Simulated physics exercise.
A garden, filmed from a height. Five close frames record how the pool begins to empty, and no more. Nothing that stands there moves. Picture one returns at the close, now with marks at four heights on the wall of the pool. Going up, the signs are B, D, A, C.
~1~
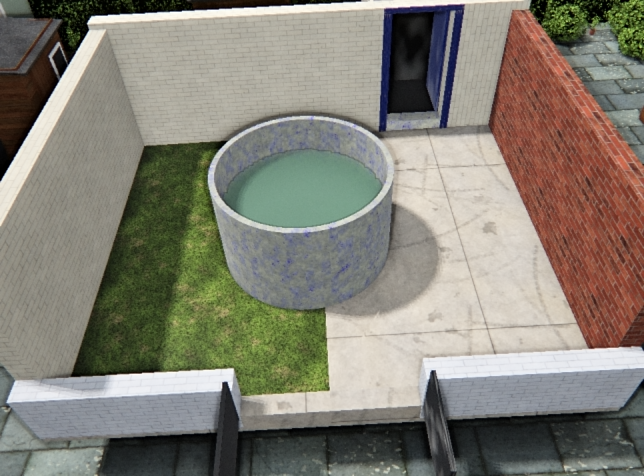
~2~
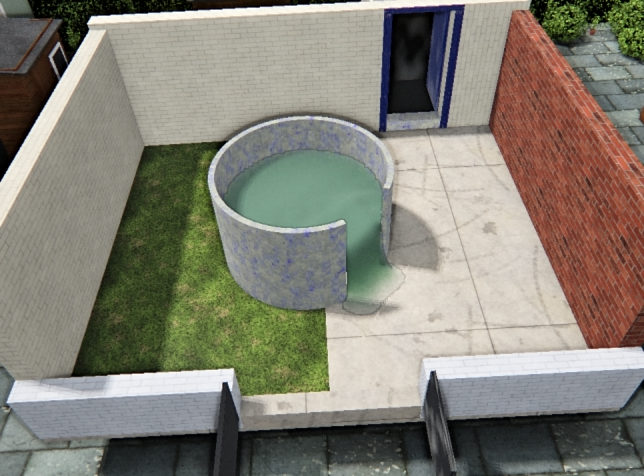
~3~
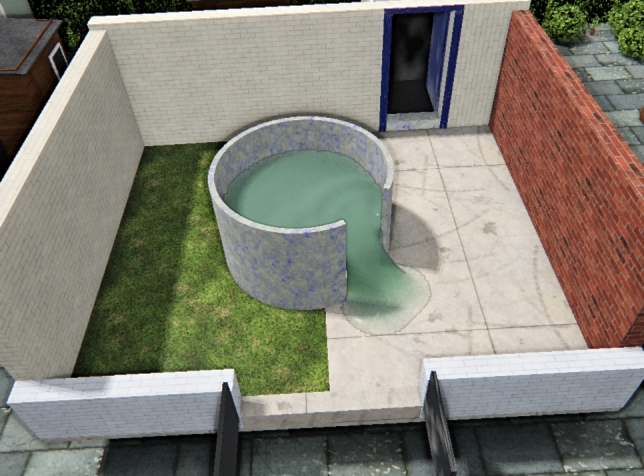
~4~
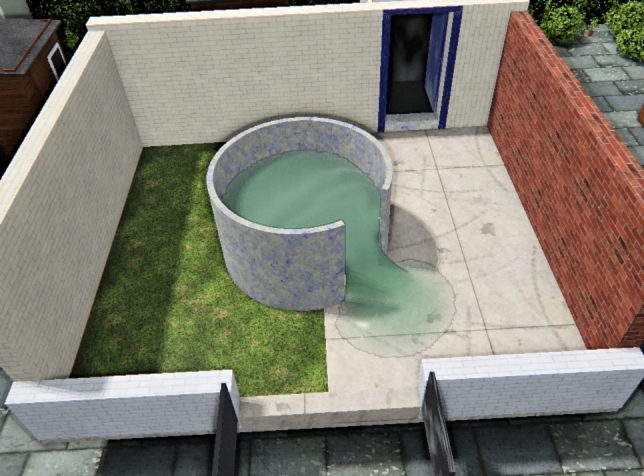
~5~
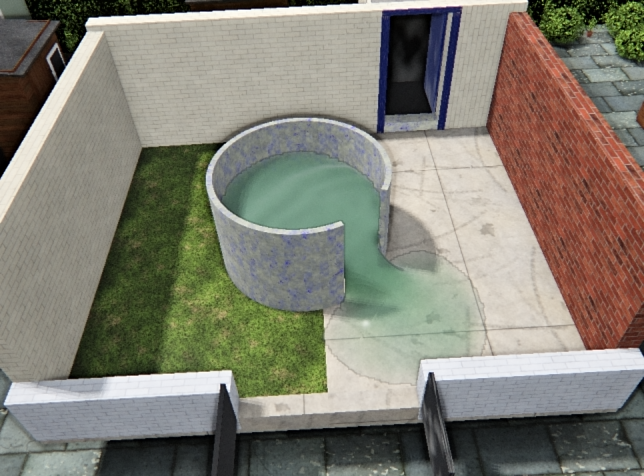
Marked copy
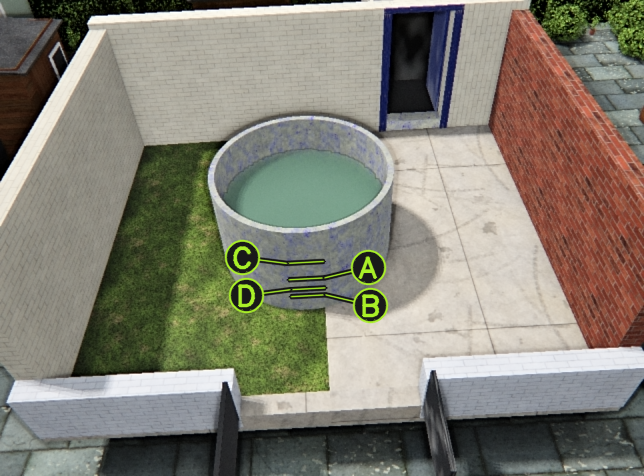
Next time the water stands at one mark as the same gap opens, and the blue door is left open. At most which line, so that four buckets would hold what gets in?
The answer is line C.
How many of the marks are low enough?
All of the four.
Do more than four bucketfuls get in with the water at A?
No, that is safe.
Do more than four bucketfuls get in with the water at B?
No, that is safe.
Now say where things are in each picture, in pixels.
In the first frame, water in the pool at rest, its middle at (303, 197); foot of the blue doorway at (413, 129); open gate at (328, 361).
In the second frame, 1 % of the ground under water, visible out to (350, 307).
In the third frame, 3 % of the ground under water, visible out to (418, 298).
In the fourth frame, 6 % of the ground under water, visible out to (441, 312).
In the fifth frame, 10 % of the ground under water, visible out to (474, 308).
In lime, A at (306, 278); B at (308, 295); C at (305, 262); D at (307, 288); from the bottom up B, D, A, C.
With A, nothing gets over.
With B, nothing gets over.
With C, a bucket or two gets in.
With D, nothing gets over.
